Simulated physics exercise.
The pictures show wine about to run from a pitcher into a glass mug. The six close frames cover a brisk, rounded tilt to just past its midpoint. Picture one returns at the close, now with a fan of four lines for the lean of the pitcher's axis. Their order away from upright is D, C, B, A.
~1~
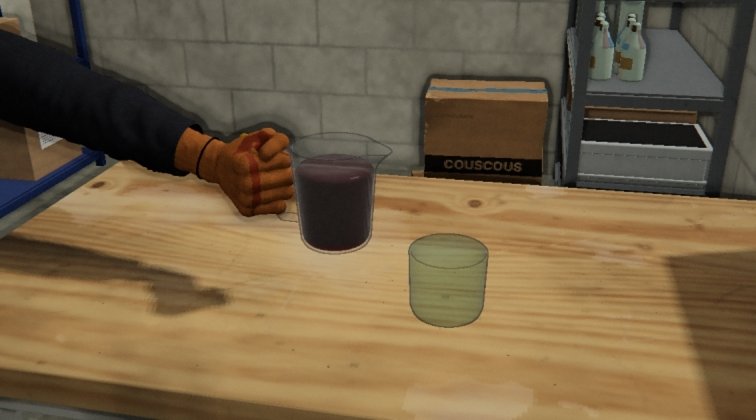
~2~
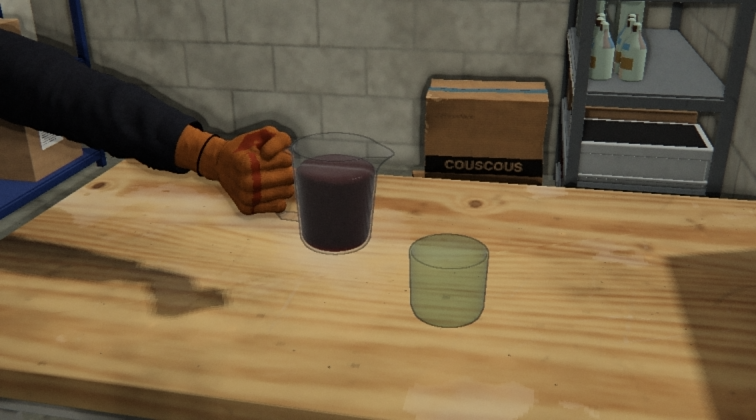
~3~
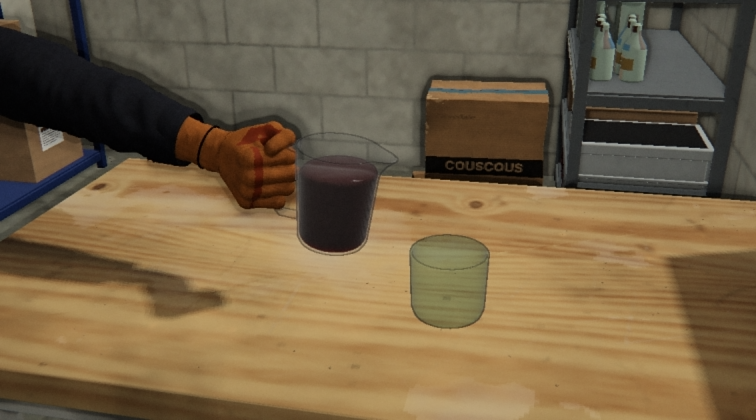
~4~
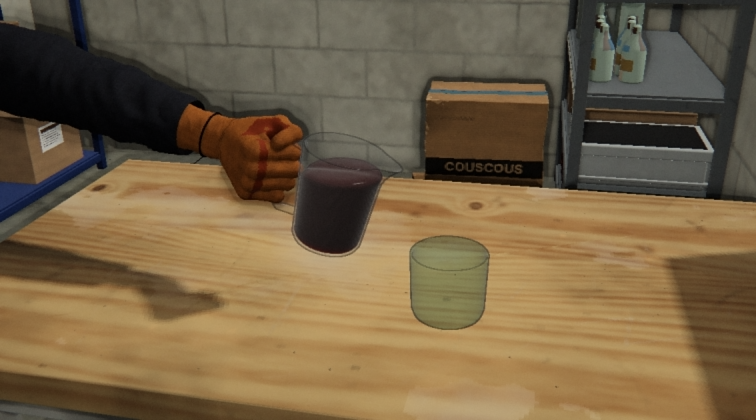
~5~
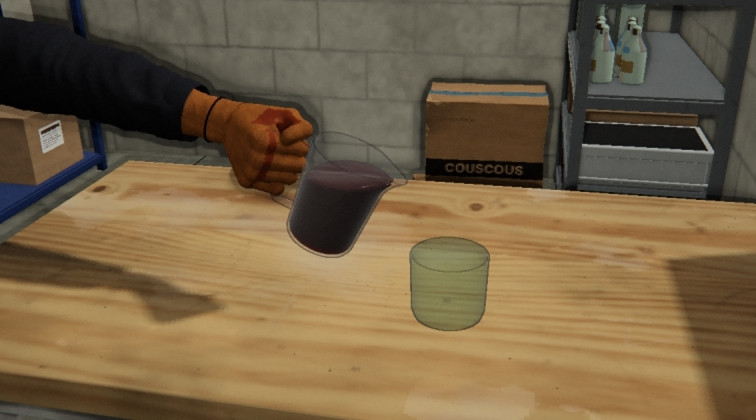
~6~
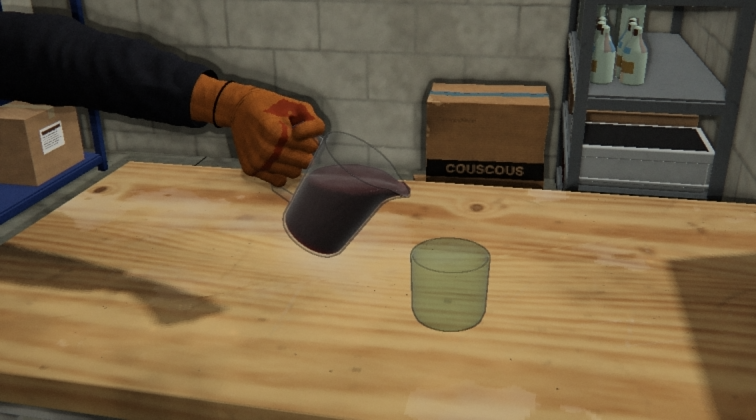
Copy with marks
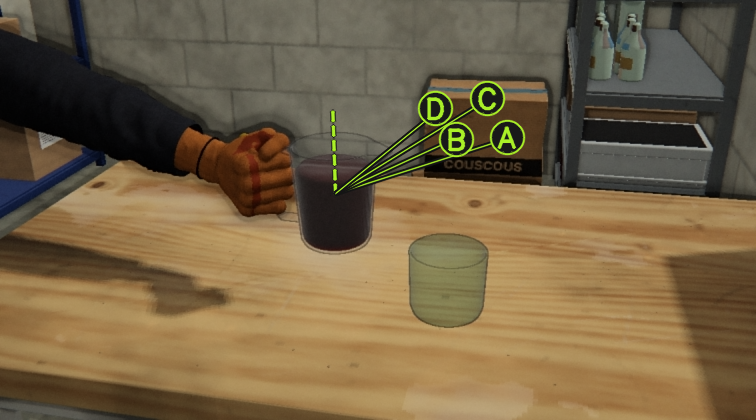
At first, an orange-gloved hand holds a clear pitcher of dark purple liquid nearly upright on a wooden table, left of a greenish glass container. The hand then tilts the pitcher steadily to the right, and the liquid shifts toward the lip, with none leaving it, while the container stays still.
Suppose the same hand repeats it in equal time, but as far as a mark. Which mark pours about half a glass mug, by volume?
Go for B.
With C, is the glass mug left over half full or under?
Under.
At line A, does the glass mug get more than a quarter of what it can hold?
Yes.
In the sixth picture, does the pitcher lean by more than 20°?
Yes, it does.
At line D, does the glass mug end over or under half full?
Under.
On the marked copy, A at (491, 143); B at (440, 145); C at (473, 108); D at (424, 121).
With A, the glass mug ends with about 63 % of what it can hold.
With B, the glass mug ends with about 49 % of what it can hold.
With C, the glass mug ends with about 36 % of what it can hold.
With D, the glass mug ends with about 26 % of what it can hold.
